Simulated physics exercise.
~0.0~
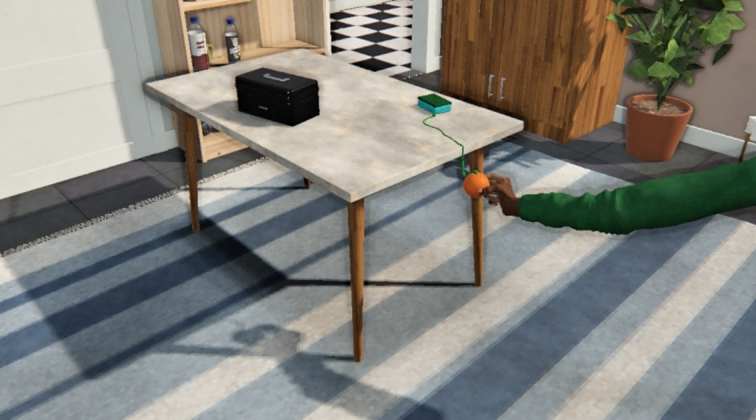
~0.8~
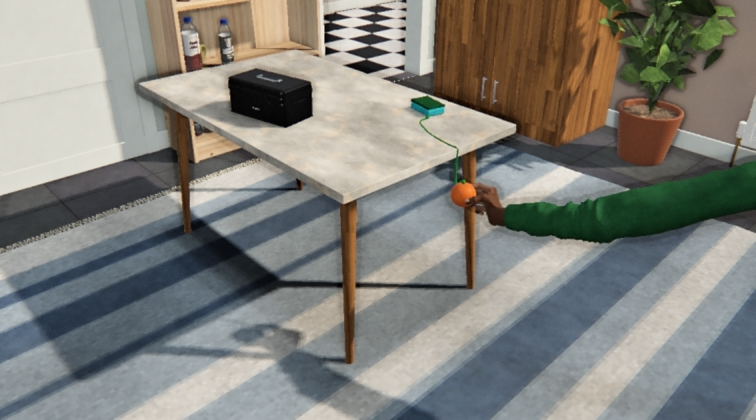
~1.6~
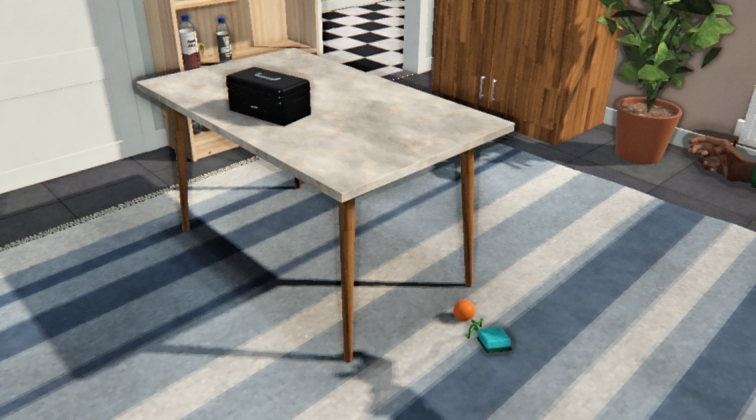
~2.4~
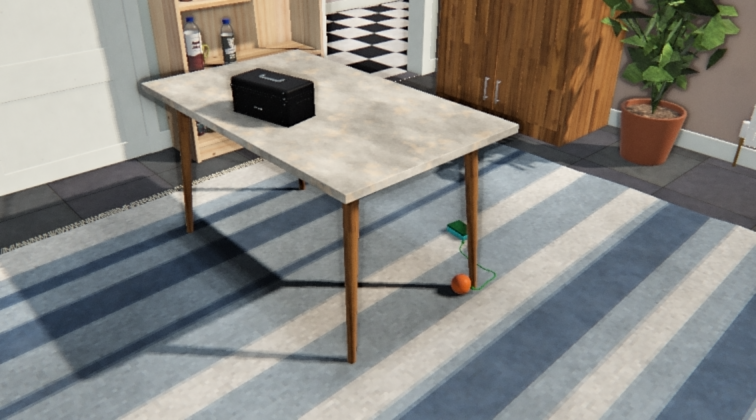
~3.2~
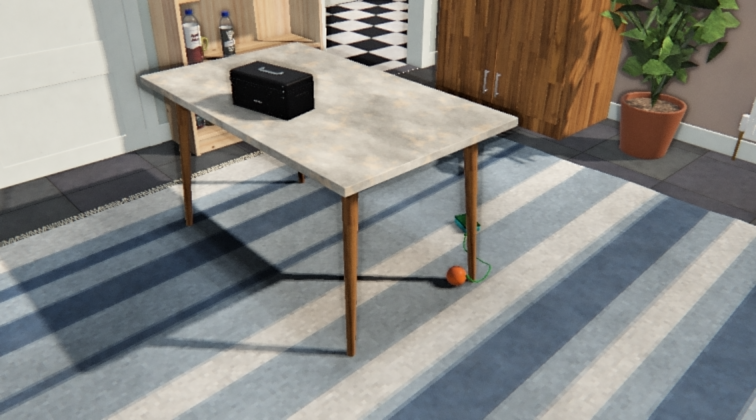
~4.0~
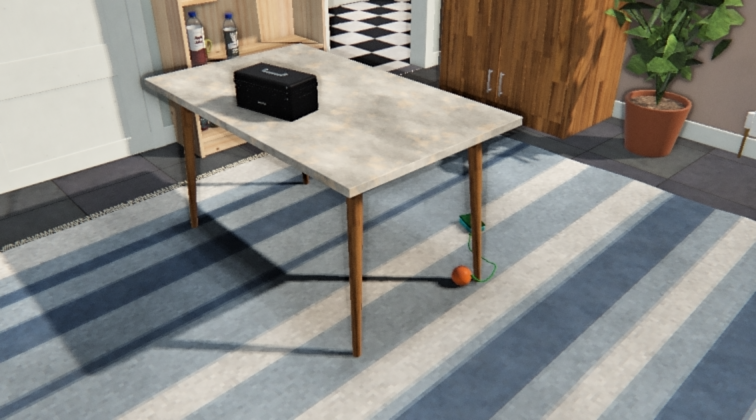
In the video, a green-sleeved hand releases an orange tied by a green string to a teal sponge on a table; the orange drops, dragging the sponge off, and both end up on the striped rug near a table leg, while the black toolbox stays put.
